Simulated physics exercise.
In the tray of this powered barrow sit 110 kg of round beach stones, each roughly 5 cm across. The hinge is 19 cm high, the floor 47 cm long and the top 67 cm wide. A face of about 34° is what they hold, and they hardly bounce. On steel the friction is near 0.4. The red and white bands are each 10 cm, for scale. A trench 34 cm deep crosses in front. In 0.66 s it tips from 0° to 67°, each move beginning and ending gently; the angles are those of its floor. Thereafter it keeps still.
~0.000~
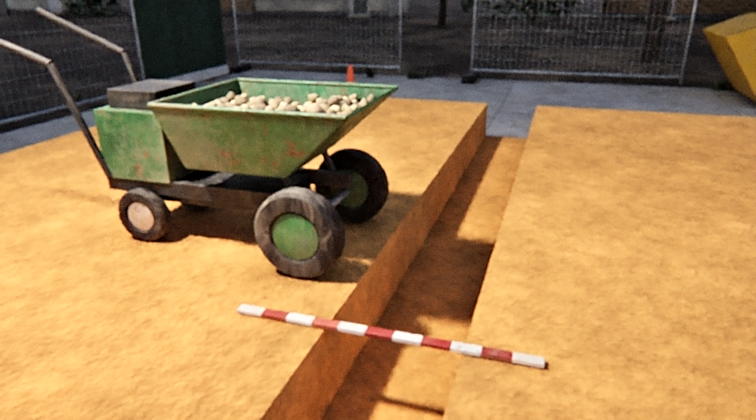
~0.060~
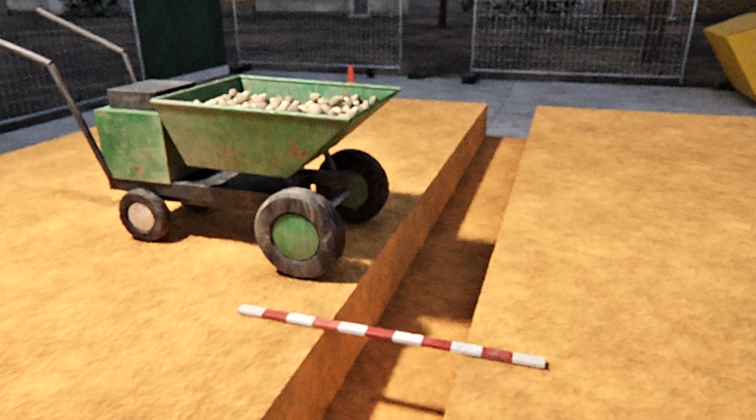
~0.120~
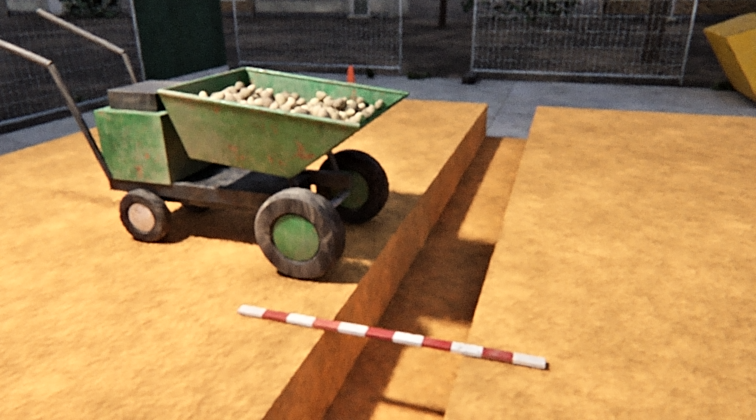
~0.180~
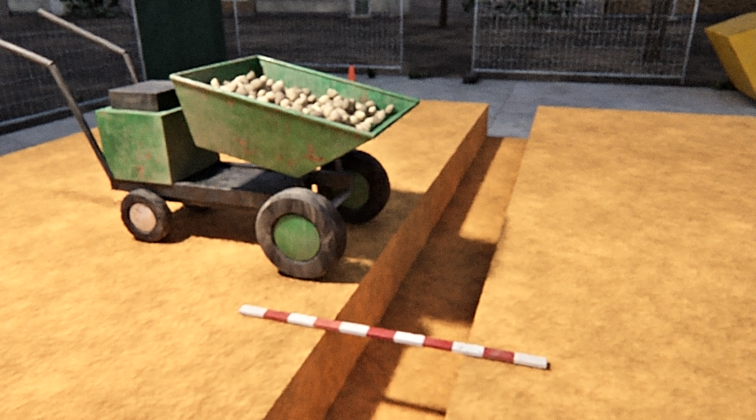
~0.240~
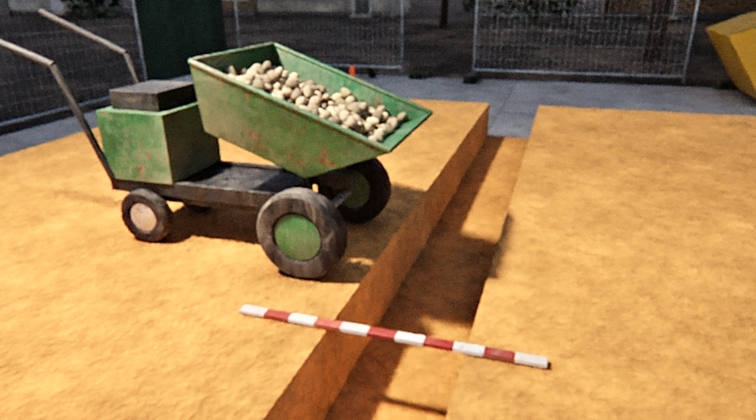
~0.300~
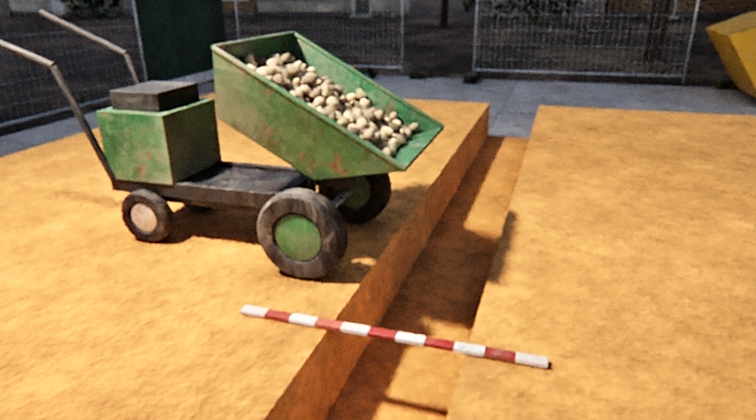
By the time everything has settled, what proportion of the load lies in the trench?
About 35 percent of the load.
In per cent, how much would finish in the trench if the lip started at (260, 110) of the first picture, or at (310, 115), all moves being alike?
About 100 per cent from the first spot, about 75 from the second.
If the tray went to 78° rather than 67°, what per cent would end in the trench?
Roughly 60 per cent would end in the trench.
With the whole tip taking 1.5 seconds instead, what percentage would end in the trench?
Then roughly 50 percent.
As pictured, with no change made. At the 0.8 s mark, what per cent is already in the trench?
Some 15 per cent of the load by that point.
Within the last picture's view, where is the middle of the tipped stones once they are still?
The resting stones are centred at roughly (532, 268).
After 0.5 s the floor is at 57°; 100 % in the tray; the foremost stones are at (430, 200).
After 0.8 s the floor is at 67°; 69 % in the tray, 17 % in the trench, 14 % past the trench; the foremost stones are at (524, 270).
After 1.1 s the floor is at 67°; 10 % in the tray, 28 % in the trench, 62 % past the trench; the foremost stones are at (720, 306).
After 3.1 s the floor is at 67°; 0 % in the tray, 35 % in the trench, 65 % past the trench; the foremost stones are past the picture's edge.
